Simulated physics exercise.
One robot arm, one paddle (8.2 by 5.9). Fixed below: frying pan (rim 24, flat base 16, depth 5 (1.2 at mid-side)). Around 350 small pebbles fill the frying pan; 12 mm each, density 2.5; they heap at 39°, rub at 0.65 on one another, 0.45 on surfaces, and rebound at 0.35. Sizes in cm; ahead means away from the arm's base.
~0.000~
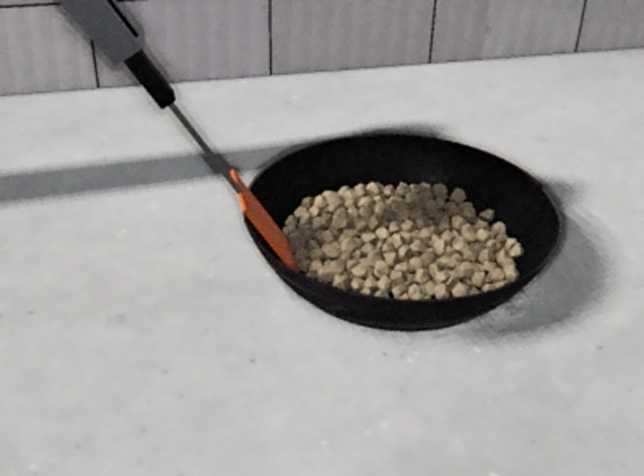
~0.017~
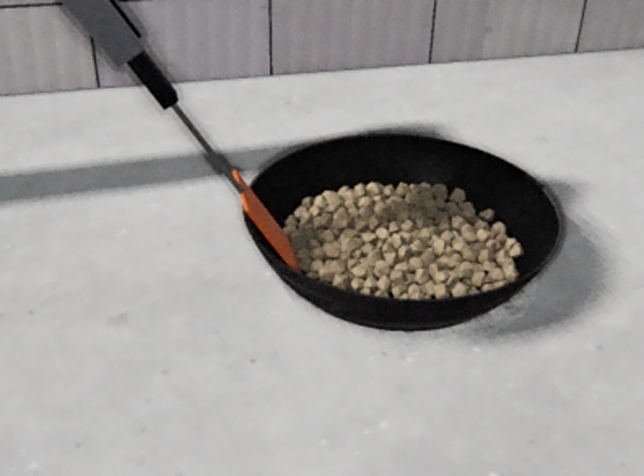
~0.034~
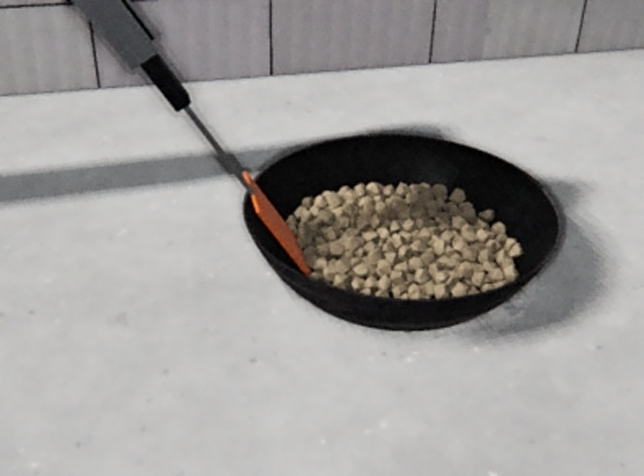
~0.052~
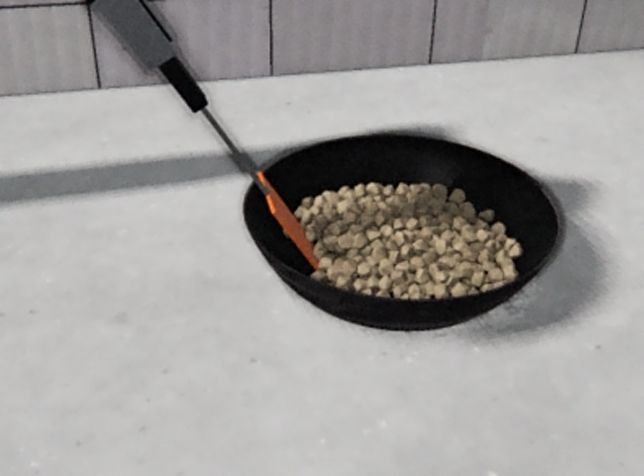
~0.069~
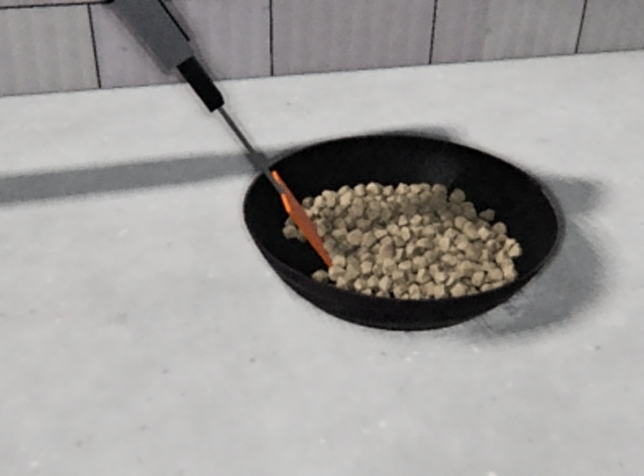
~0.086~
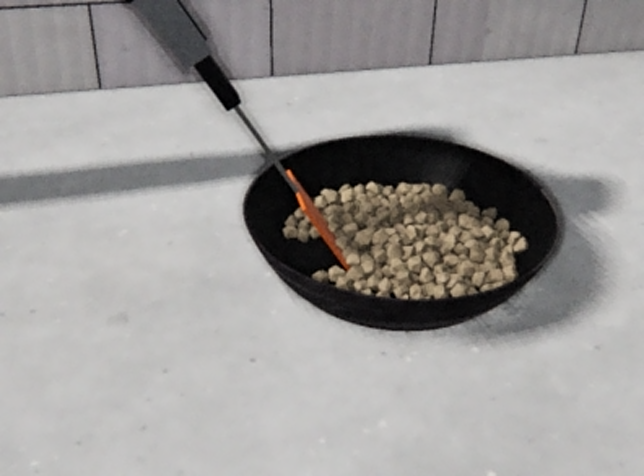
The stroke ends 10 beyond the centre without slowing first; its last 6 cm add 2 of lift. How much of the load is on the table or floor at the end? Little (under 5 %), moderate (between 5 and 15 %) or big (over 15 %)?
Share on the table or floor: Big (over 15 %).
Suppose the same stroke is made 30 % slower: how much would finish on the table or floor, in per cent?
It would be near 25 per cent.
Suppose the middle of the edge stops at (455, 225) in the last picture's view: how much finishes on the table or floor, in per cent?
About 0 per cent.
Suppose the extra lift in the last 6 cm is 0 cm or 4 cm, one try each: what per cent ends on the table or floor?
Some 30 and 25 per cent.
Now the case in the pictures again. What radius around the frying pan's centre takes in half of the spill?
Roughly 24 cm.
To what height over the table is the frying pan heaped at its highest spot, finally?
Some 5.0 cm.
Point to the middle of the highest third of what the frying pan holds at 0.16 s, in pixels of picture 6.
Near (445, 224).
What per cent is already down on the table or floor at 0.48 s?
Roughly 10 per cent.
After 0.16 s, sloping 59°, highest piece 5 above the table; 352 in the frying pan.
After 0.24 s, sloping 59°, highest piece 7 above the table; 352 in the frying pan.
After 0.48 s, sloping 59°, highest piece 15 above the table; 252 in the frying pan, 42 on the table or floor, 58 on the blade or in flight.
After 1.53 s, sloping 59°, highest piece 5 above the table; 252 in the frying pan, 100 on the table or floor.
At rest, 252 in the frying pan, 100 on the table or floor. That is 28 % on the table or floor.
